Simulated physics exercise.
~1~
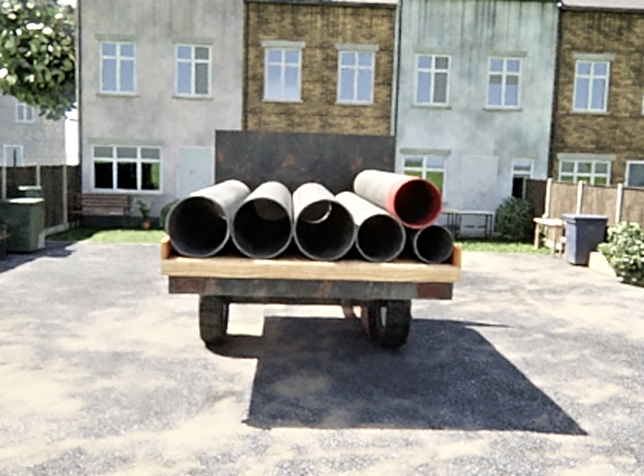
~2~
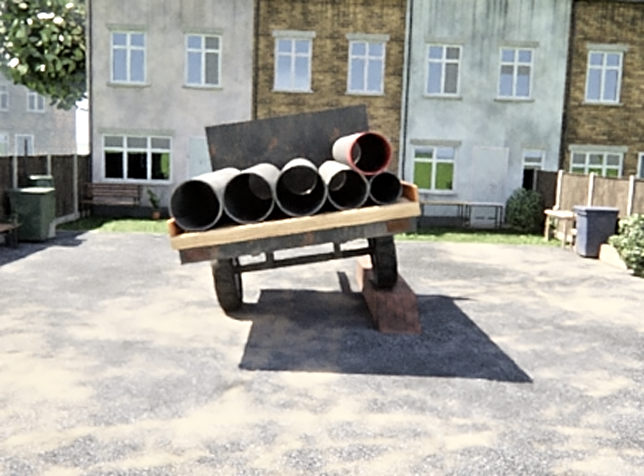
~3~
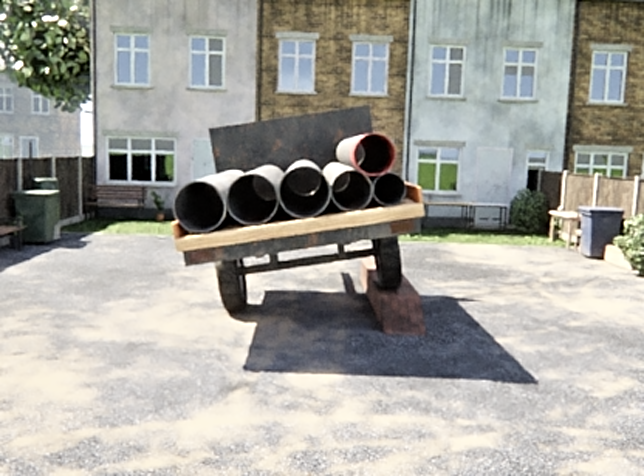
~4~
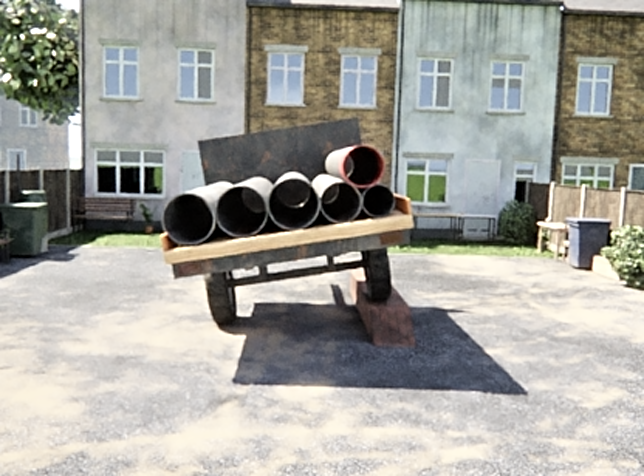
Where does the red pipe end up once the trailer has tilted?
The red pipe stays on the trailer deck, still resting on top of the other pipes near the right side.
A trailer of pipes tilts as its right wheel mounts a ramp, and none fall.
